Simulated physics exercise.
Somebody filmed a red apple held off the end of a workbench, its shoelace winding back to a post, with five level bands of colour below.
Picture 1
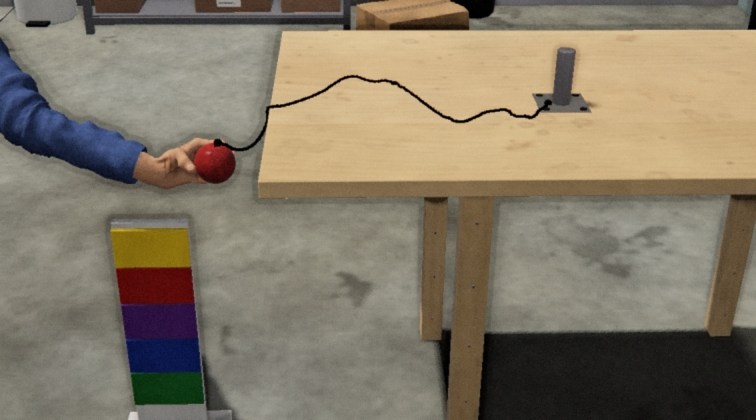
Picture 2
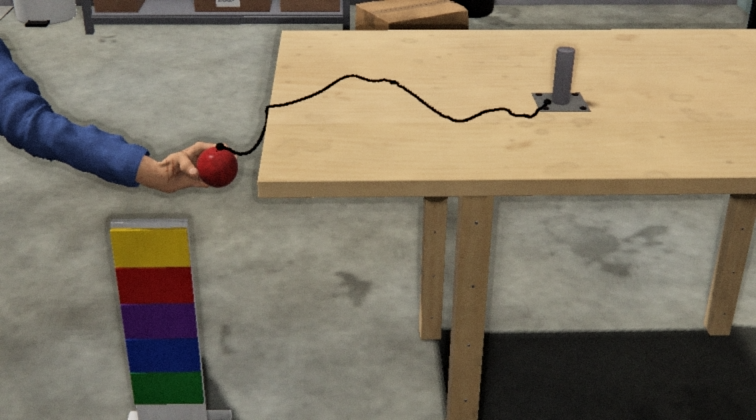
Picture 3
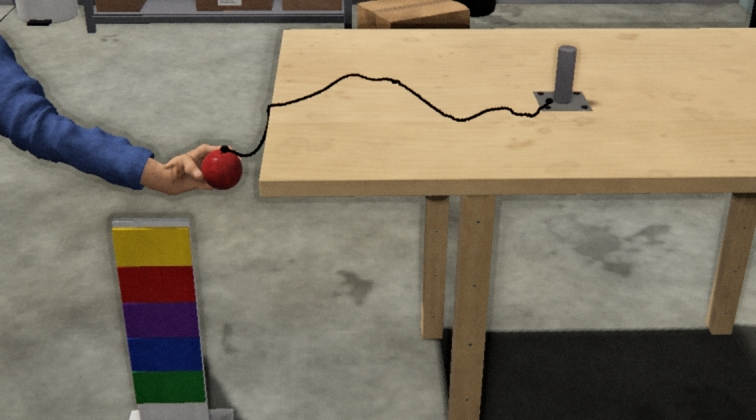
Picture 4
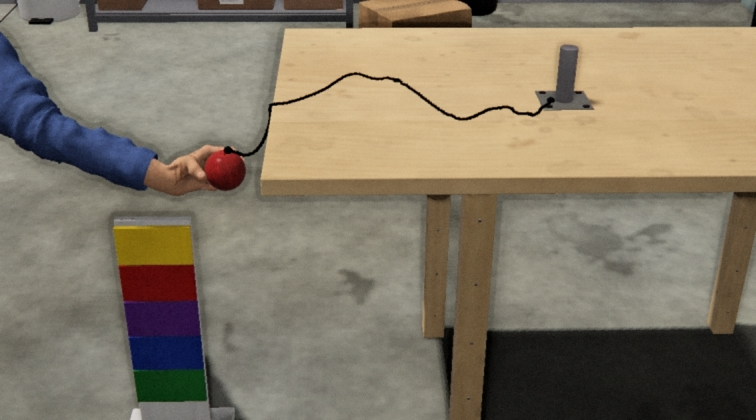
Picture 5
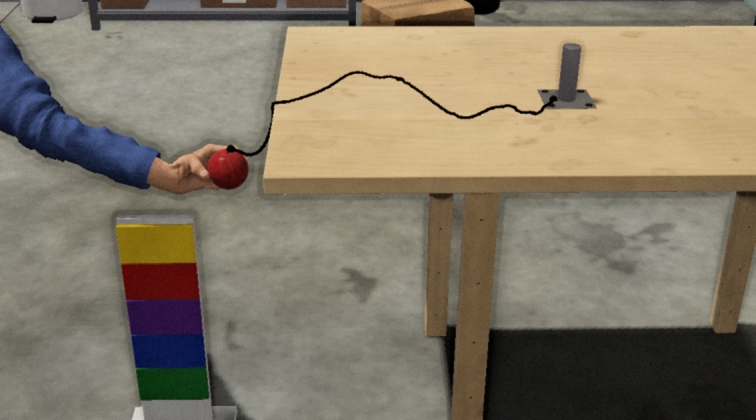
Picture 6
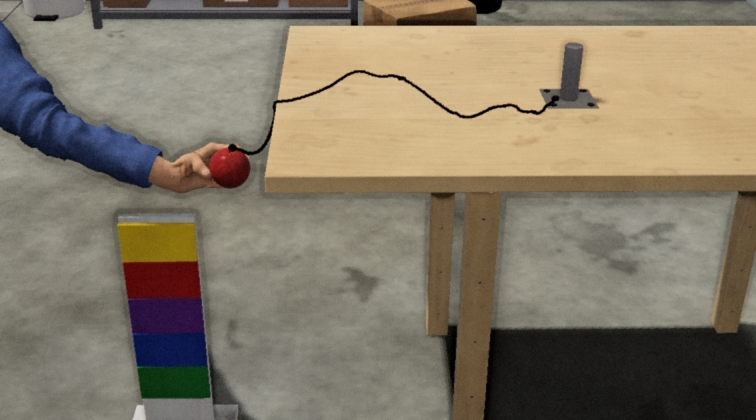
A hand holding a red ball tied to a black cord barely moves beside a table.
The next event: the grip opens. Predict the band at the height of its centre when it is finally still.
The blue band, level with its centre.
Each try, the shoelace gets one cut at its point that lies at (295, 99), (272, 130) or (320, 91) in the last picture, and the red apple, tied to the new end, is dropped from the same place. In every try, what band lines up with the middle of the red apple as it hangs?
Taking the cuts in order: Red, then purple, then yellow.
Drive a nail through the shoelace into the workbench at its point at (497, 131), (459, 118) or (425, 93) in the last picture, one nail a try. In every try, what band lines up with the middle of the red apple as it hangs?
First try purple, second purple, third red.
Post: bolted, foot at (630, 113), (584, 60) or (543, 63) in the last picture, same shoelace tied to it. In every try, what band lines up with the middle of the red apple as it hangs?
Purple; purple; blue.
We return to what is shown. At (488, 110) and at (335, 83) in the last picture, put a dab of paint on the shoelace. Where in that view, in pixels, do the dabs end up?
First one: (432, 101); second one: (283, 205).
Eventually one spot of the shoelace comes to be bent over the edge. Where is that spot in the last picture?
That spot is roughly at (399, 80).
Early on, apple near (245, 332); level with blue.
Midway, apple near (322, 324); level with blue.
Near the end, apple near (266, 352); level with blue.
Finally, apple near (293, 349); level with blue. The blue one.
